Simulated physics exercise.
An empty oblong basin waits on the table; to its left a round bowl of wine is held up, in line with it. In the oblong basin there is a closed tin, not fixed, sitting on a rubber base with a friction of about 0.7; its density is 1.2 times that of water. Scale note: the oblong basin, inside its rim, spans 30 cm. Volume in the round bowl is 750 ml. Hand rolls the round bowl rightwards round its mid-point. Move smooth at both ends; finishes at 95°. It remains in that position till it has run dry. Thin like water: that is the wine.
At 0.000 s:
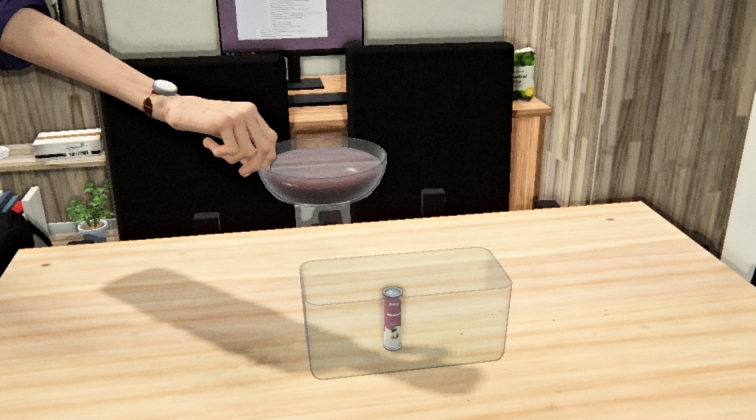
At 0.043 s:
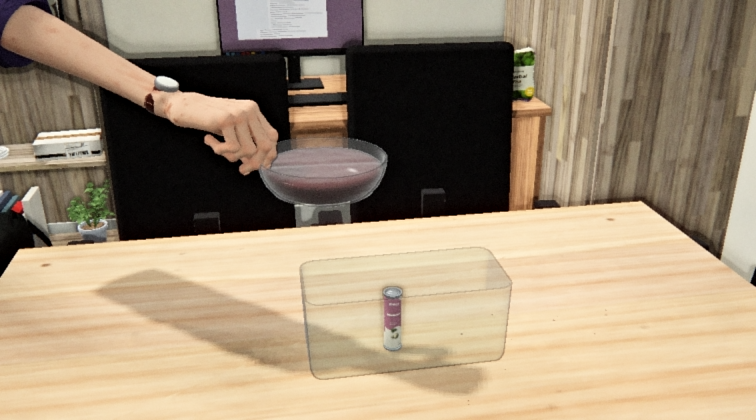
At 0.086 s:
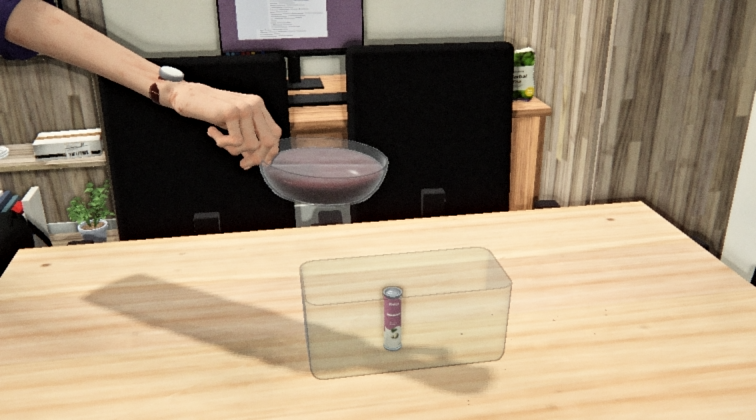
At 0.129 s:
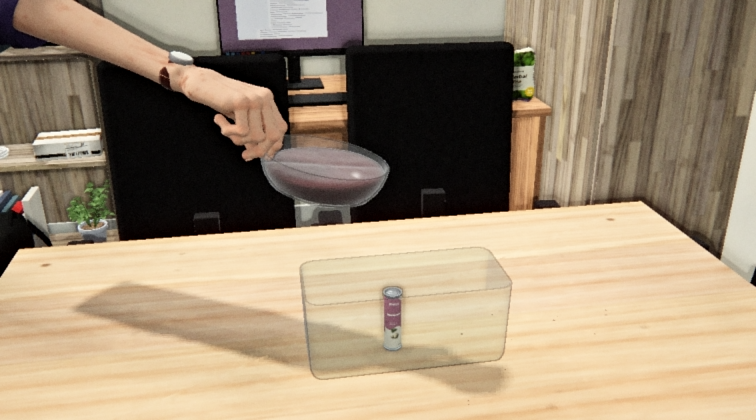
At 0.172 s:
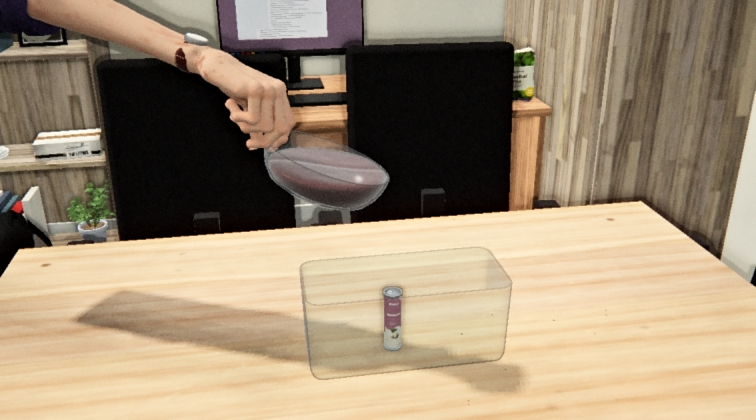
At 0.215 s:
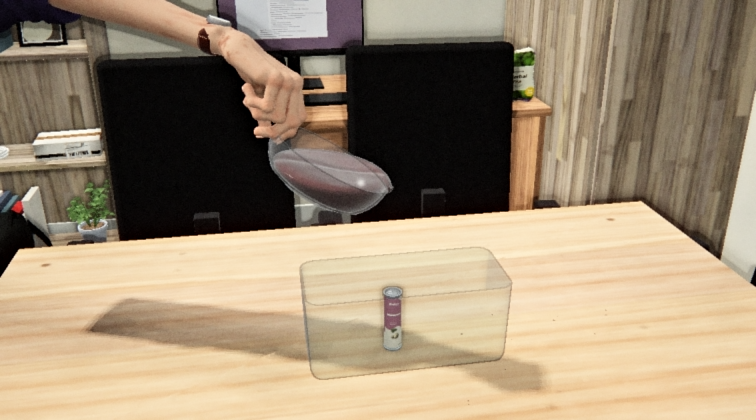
A hand with a wristwatch, reaching in from the upper left, holds a clear round bowl of dark purplish-red wine and smoothly rolls it rightwards, its right rim dipping to a clear slant. Below and to the right, a transparent oblong basin holding a small purple-and-white tin sits on a pale wooden table. The still camera looks slightly down across the table towards black panels, a monitor and wood-clad walls.
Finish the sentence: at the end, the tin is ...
Standing on its base.
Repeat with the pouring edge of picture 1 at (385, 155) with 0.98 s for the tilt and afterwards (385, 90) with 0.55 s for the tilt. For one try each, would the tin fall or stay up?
The tin stays vertical the first time and overturns the second time.
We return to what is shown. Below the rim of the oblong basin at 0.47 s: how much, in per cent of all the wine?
I'd put it near 36 percent.
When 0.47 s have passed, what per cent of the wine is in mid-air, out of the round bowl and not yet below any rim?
Near 58 in a hundred.
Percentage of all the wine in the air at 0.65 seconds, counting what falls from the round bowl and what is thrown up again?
About 8 % of the total.
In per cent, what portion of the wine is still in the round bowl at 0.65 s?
About 0 percent.
Then, 0.47 s in, the tilt is 90° and 6 per cent is still to pour; the tin stands where it began.
Then, 0.65 s in, the tilt is 95° and 0 per cent is still to pour; the tin leans 7°.
Then, 0.84 s in, the tilt is 95° and 1 per cent is still to pour; the tin leans 7°.
Then, 1.05 s in, the tilt is 95° and 0 per cent is still to pour; the tin stands where it began.
Finally, the tin stands where it began.
